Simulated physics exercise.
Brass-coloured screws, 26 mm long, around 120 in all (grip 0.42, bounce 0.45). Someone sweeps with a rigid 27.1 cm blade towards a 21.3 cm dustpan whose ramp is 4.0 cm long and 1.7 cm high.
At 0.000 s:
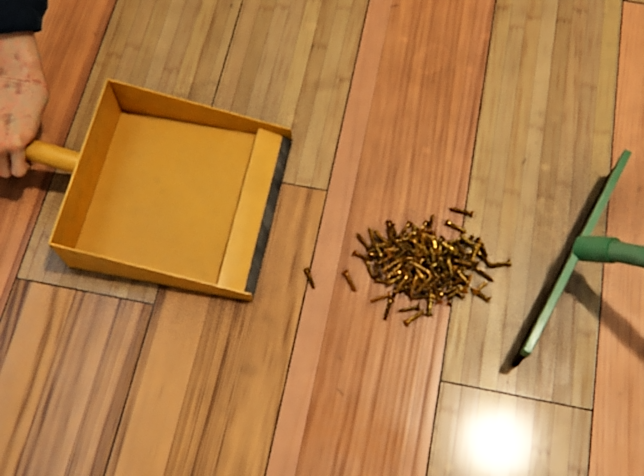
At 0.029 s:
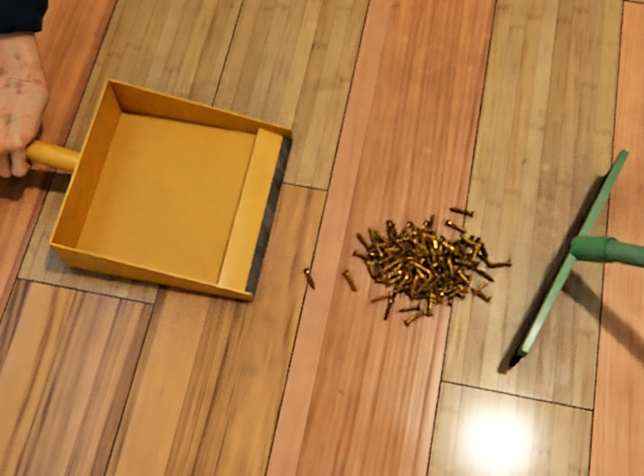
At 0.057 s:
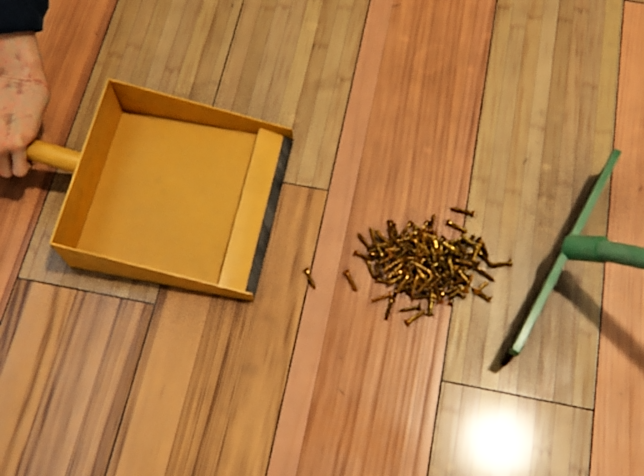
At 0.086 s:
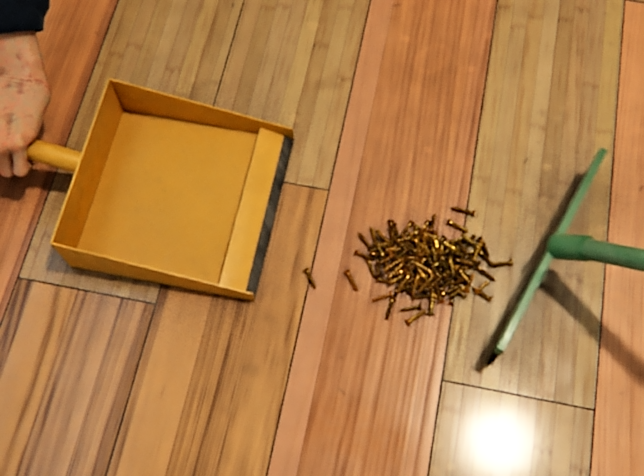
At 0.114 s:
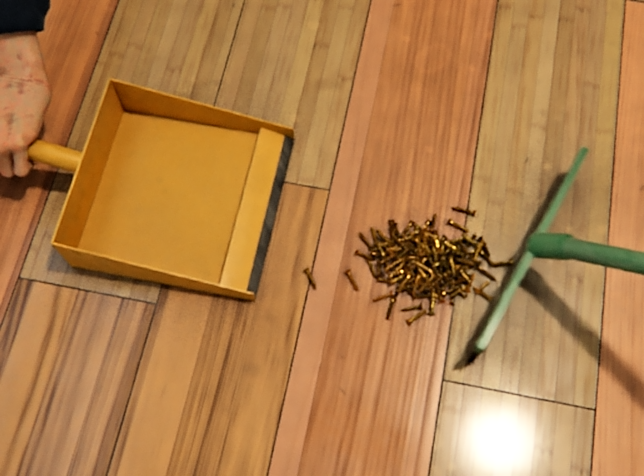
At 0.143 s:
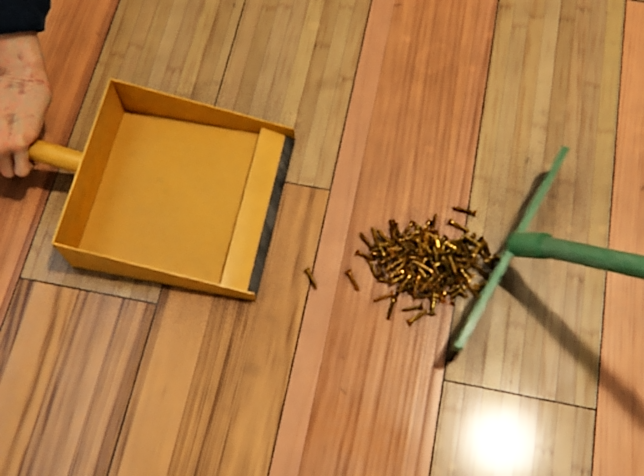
On a wooden plank floor, a hand at the left holds a yellow dustpan still, with a loose pile of brass-coloured screws between it and a green blade on the right. The blade slides left across the boards, slowly at first and then faster, until it meets the pile's right edge.
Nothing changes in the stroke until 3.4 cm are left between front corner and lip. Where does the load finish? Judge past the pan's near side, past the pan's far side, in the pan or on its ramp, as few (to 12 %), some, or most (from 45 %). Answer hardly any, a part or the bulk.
Past the pan's near side: Hardly any; past the pan's far side: Hardly any; in the pan or on its ramp: Hardly any.
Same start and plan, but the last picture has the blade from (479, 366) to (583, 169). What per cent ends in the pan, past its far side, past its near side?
Pan 0, far 0, near 5.
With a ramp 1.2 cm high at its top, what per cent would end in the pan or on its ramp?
Then about 10 per cent.
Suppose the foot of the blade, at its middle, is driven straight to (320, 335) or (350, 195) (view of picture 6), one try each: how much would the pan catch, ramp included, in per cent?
About 0 and 15 per cent.
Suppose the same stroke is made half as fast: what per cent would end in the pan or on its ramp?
It would be near 0 per cent.
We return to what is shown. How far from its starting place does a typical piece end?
Roughly 16 cm.
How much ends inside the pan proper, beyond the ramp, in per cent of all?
Some 0 per cent.
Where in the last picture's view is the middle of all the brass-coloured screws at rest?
Around (297, 224).
After 0.28 s, middle of the blade 16 cm from the lip; 0 % over the lip, far side 0 %, near side 0 %.
After 0.36 s, middle of the blade 10 cm from the lip; 0 % over the lip, far side 0 %, near side 0 %.
After 0.59 s, middle of the blade 8 cm from the lip; 10 % over the lip, far side 5 %, near side 0 %.
By 1.2 s all is still; near side 0 %, far side 5 %, pan 10 %, in front of the lip or behind the blade 90 %.
